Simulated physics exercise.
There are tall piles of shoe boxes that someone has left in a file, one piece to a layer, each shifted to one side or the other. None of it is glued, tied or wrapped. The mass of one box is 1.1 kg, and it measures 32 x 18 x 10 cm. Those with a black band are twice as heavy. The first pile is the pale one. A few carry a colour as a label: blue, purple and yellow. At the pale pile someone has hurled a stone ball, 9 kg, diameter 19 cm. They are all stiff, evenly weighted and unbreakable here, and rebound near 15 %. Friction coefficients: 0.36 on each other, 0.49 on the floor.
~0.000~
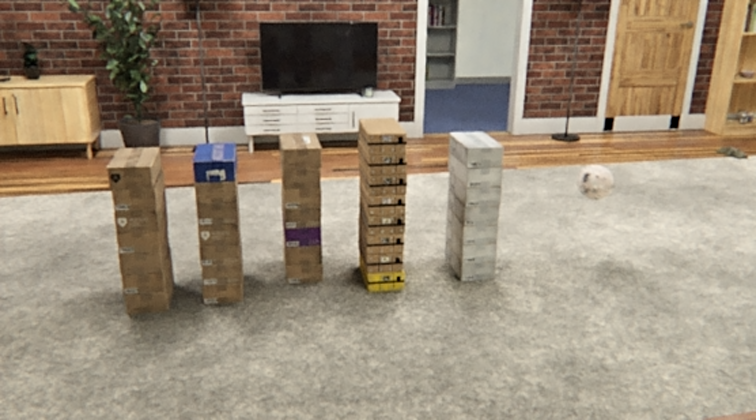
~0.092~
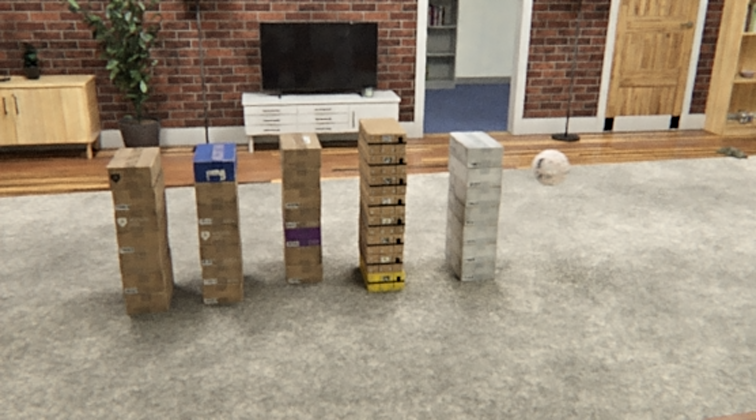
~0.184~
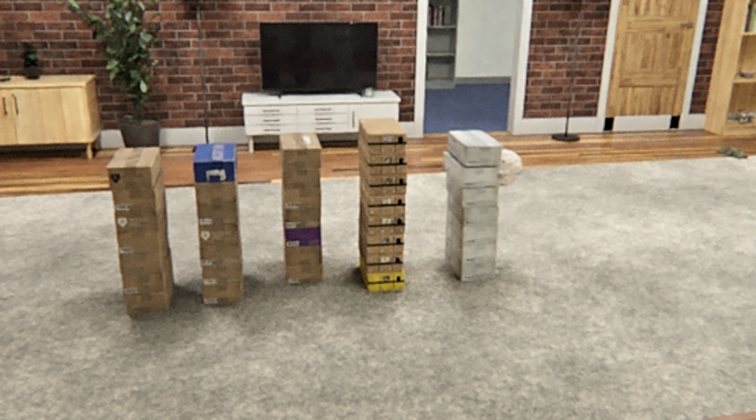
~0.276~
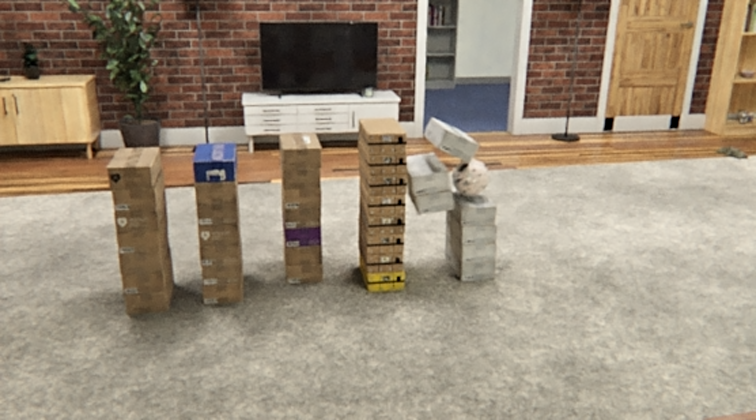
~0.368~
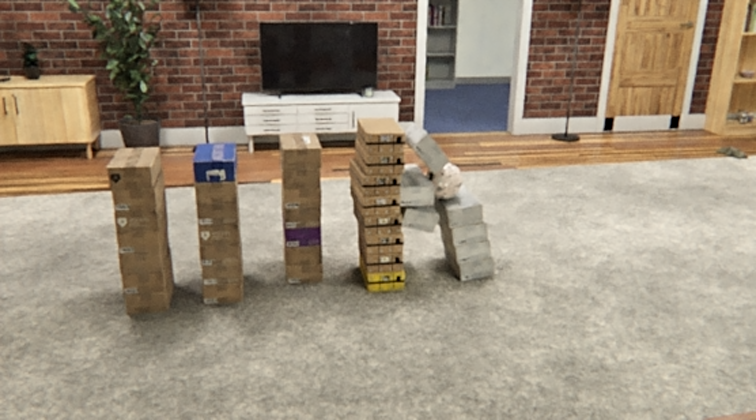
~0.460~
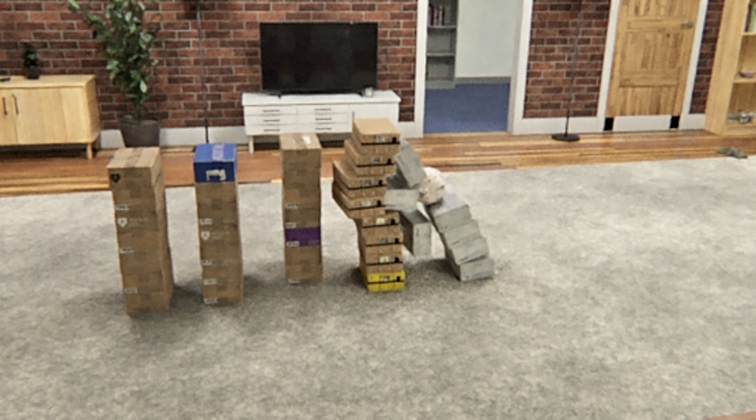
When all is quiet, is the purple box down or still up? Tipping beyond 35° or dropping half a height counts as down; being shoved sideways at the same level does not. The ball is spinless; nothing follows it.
Once all settles, it is down.
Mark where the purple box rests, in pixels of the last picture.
In the final view it ends up around pixel (251, 243).
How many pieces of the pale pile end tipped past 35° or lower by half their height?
The answer is 6 pale pieces.
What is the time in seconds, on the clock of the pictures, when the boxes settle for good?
Close to 4.0 s.
Around 0.80 s, 6 of the pale pile down; none of the 29 other boxes down, 15 disturbed; purple box tipped 9°; yellow box tipped 16°.
Around 1.44 s, 6 of the pale pile down; 13 of the 29 other boxes down; purple box tipped 36°, 36 mm lower; blue box tipped 13°.
Around 2.16 s, 6 of the pale pile down; 25 of the 29 other boxes down; purple box tipped 57°, 11 cm lower; blue box tipped 5°, 19 cm lower.
Finally (4.2 s), 6 of the pale pile down; 25 of the 29 other boxes down; purple box tipped 57°, 11 cm lower; blue box upside down; yellow box displaced 14 mm. Seen by the last camera, middles, purple box near (251, 243).
